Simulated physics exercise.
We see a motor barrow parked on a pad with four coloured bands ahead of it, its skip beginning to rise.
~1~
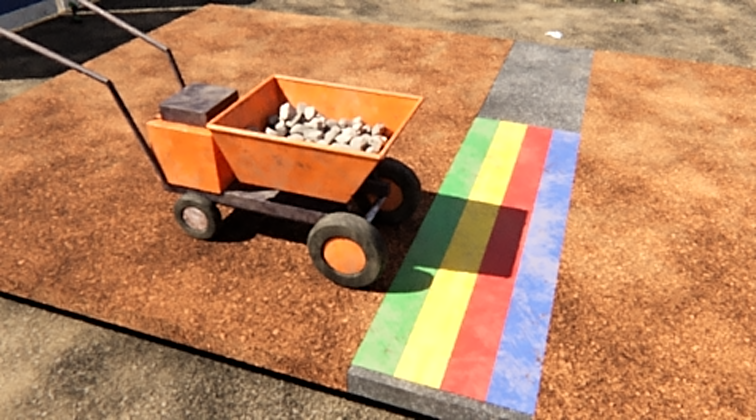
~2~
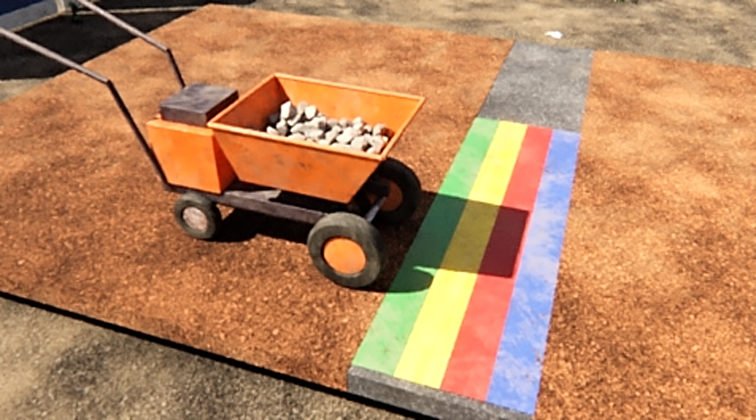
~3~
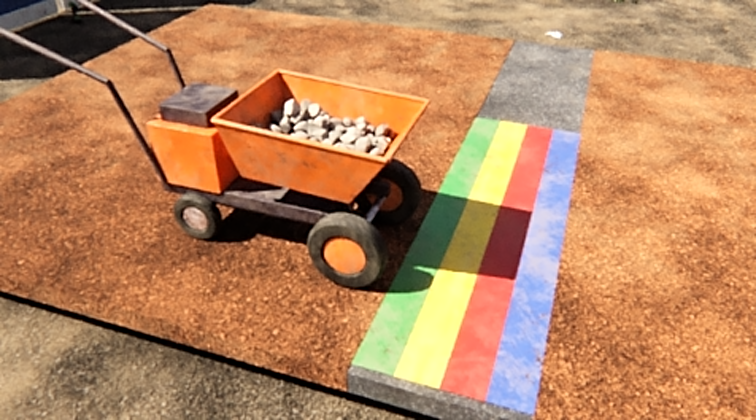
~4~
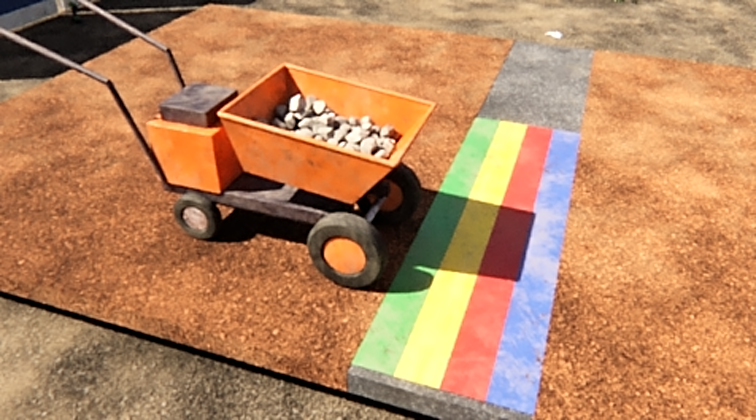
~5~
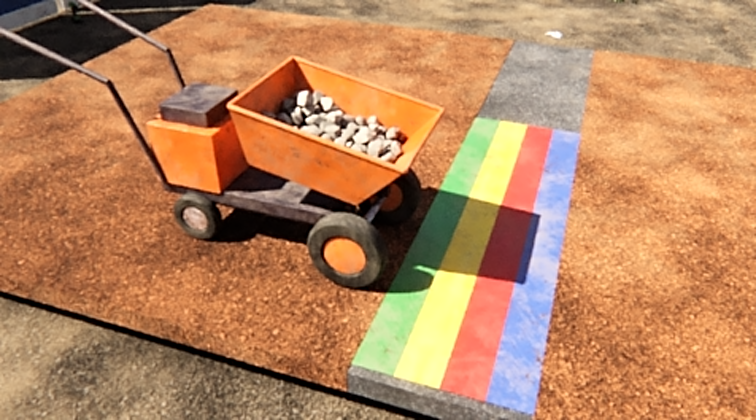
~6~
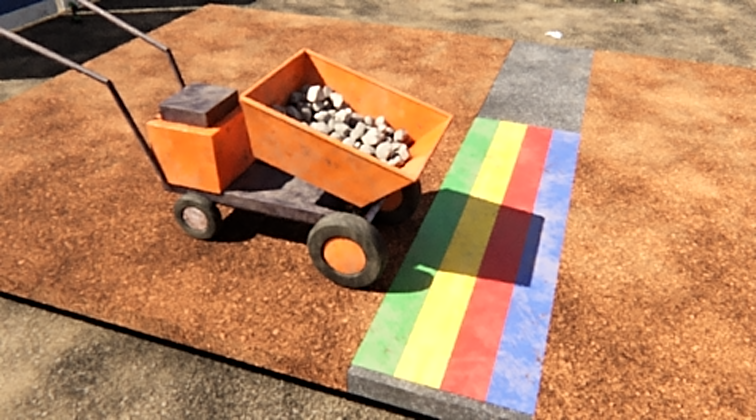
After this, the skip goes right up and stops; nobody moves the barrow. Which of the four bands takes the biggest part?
The heap favours the red strip.
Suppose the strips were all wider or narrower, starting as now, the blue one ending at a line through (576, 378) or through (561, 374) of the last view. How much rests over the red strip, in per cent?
Roughly 40 per cent, and 40 per cent.
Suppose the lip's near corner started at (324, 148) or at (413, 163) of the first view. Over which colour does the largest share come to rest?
One: That yellow strip. Two: The strip in blue.
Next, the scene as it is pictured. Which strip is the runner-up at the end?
In second place: The strip in blue.
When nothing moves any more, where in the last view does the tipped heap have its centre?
At about (511, 276).
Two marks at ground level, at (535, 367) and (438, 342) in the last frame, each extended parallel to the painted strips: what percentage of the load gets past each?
Roughly 10 per cent, and 80 per cent.
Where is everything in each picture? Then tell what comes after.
In the first frame, lip of the skip (380, 158), level; top of the load (332, 138), broken stones; green strip (393, 325); yellow strip (434, 335); red strip (476, 346); blue strip (520, 357).
In the second frame, lip of the skip (382, 158), level; top of the load (318, 137).
In the third frame, lip of the skip (387, 161), tipped barely; top of the load (316, 132).
In the fourth frame, lip of the skip (395, 165), tipped a little; top of the load (308, 126).
In the fifth frame, lip of the skip (405, 171), tipped a little; top of the load (315, 123).
In the sixth frame, lip of the skip (415, 180), tipped clearly; top of the load (307, 109); green strip (393, 325); yellow strip (434, 335); red strip (476, 346); blue strip (520, 357).
Just after the last frame, skip tipped steeply; every one in the skip.
A moment on, skip tipped right over; almost all in the skip; just a few over the red strip; just a few over the blue strip.
Further on, skip tipped right over; roughly a third in the skip; just a few over the yellow strip; roughly a quarter over the red strip; roughly a quarter over the blue strip; about a tenth off the paint.
When it is over, skip tipped right over; about a tenth in the skip; not one over the green strip; about a tenth over the yellow strip; roughly a third over the red strip; roughly a quarter over the blue strip; about a tenth off the paint.
